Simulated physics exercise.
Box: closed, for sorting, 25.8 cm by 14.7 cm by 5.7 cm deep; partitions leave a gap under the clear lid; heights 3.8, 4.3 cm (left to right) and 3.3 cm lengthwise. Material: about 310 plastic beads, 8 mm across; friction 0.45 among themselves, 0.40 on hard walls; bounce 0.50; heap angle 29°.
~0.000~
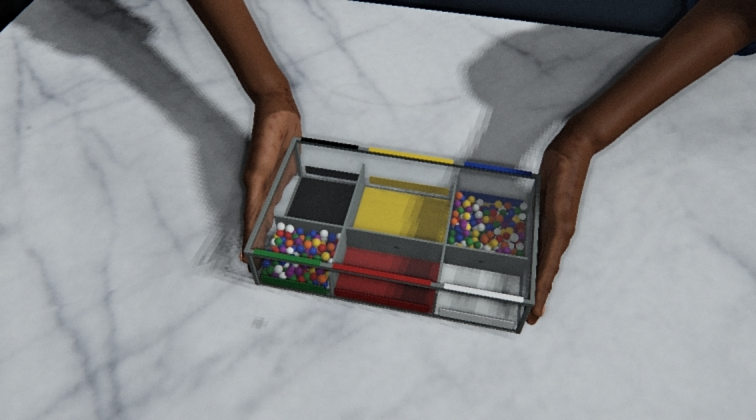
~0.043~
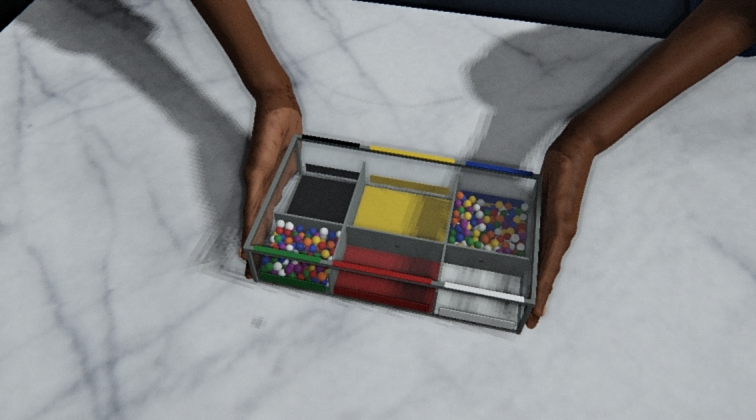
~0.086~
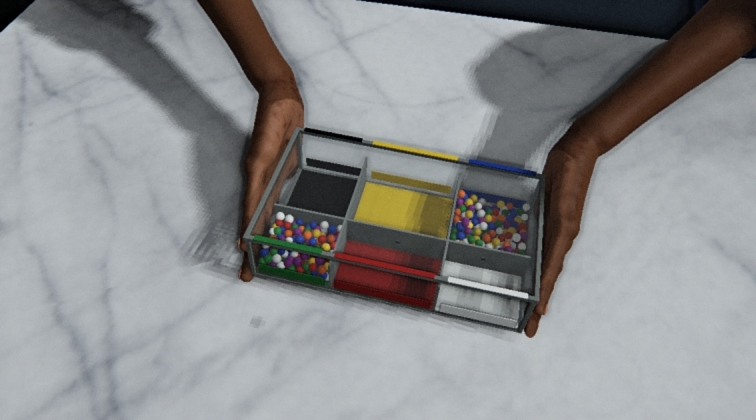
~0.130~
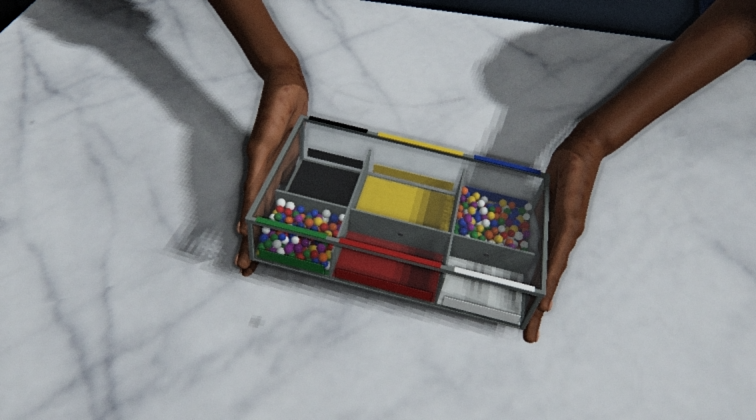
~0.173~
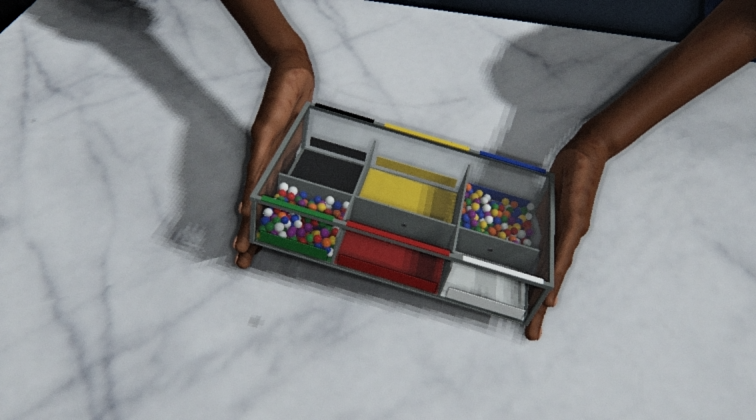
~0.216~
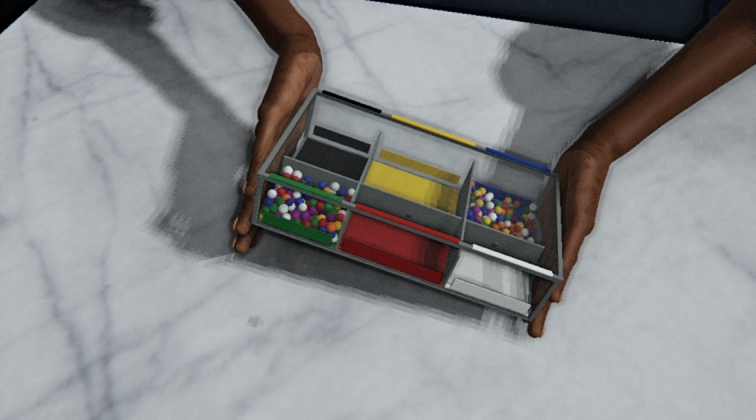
The clip shows two hands holding a clear divided box with multicoloured beads in its blue and green compartments above a marble surface, then tilting it gradually, the left side rising while the beads stay in those two compartments.
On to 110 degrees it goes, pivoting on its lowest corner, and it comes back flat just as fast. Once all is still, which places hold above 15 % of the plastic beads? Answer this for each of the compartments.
Red: Holds a share within the limit. Blue: Holds a share past the limit. Green: Holds a share within the limit. Yellow: Holds a share past the limit. White: Holds a share within the limit. Black: Holds a share within the limit.
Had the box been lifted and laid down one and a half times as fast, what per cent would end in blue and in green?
Final split: Blue = 60 %, green = 5 %.
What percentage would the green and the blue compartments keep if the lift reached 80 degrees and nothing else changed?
In per cent, green comes to 20 and blue to 50.
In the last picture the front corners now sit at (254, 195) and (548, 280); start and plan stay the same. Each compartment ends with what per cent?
By the end red holds 0%, blue holds 60%, green holds 5%, yellow holds 35%, white holds 0% and black holds 0%.
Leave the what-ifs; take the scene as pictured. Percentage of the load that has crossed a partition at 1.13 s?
About 30 %.
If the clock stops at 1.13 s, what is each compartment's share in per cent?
Red = 5, blue = 55, green = 20, yellow = 15, white = 0, black = 5 (per cent).
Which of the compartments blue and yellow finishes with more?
The larger amount is in the blue one.
After 1.13 s, tilt 110 degrees; red 5 %, blue 55 %, green 20 %, yellow 15 %, black 5 %.
Then, at 1.74 s, tilt 49 degrees; blue 65 %, green 10 %, yellow 20 %.
After 2.39 s, tilt 0 degrees; blue 65 %, green 5 %, yellow 25 %.
By 3.0 s all is still; red 0 %, blue 65 %, green 5 %, yellow 25 %, white 0 %, black 0 %.
